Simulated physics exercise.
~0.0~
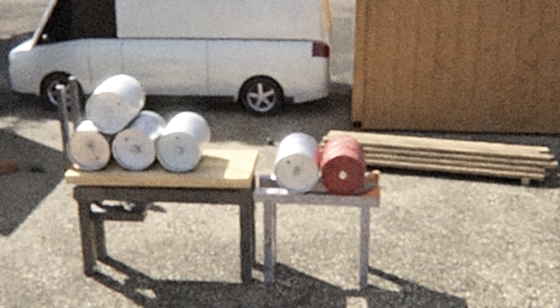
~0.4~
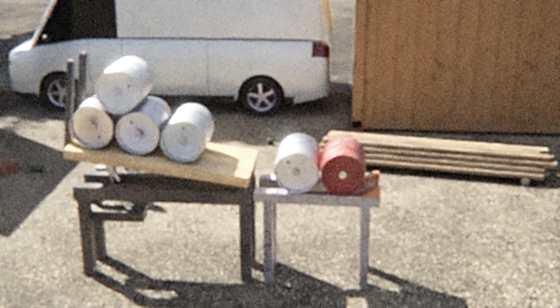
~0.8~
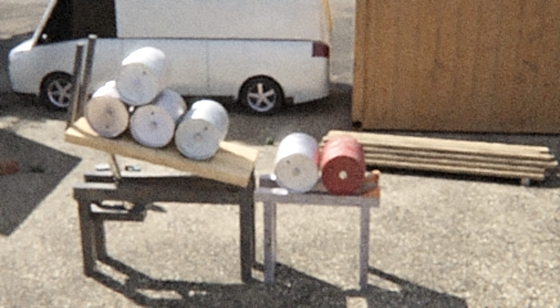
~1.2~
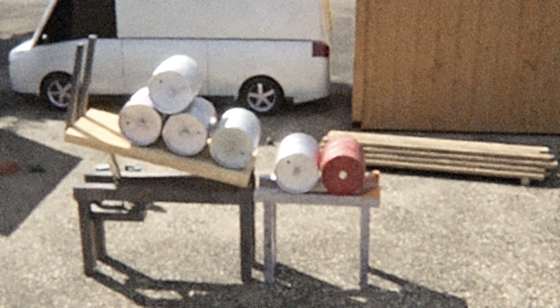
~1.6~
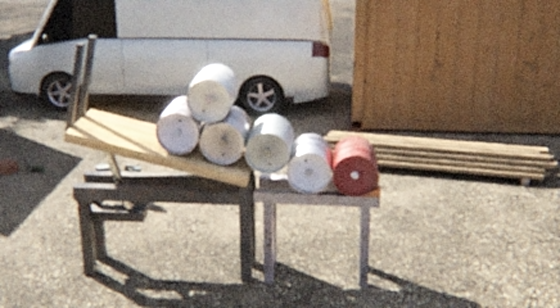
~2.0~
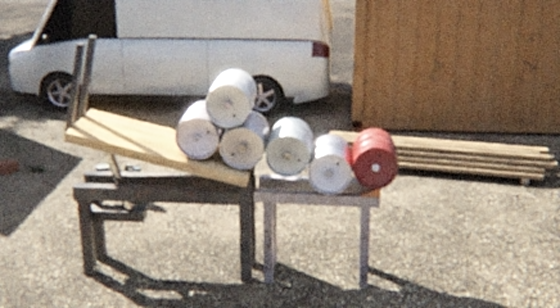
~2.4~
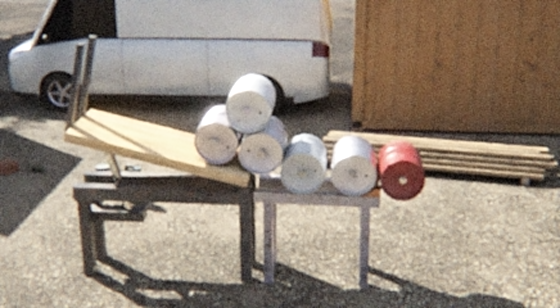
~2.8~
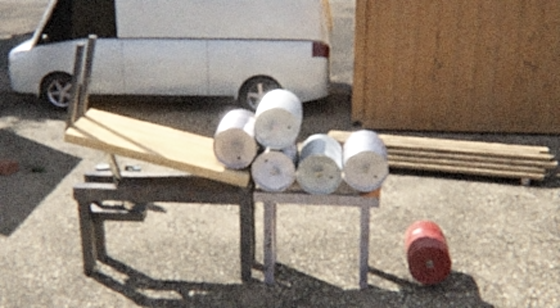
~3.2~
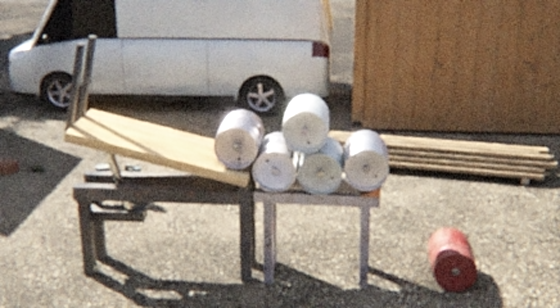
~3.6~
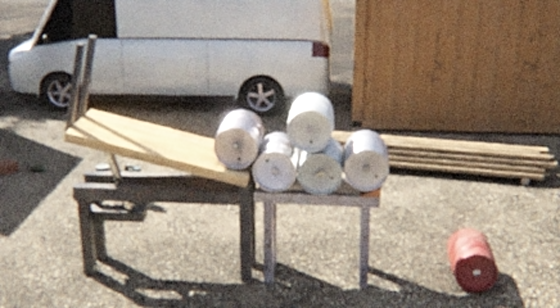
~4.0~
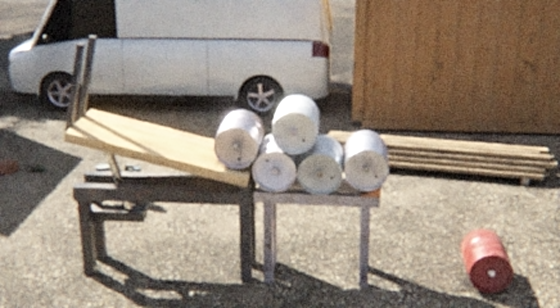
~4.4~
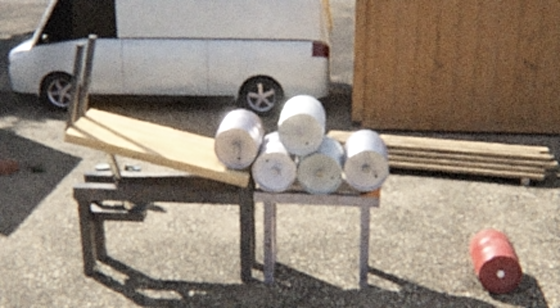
A wooden deck tilts, white kegs roll right, and the red keg drops to the ground.
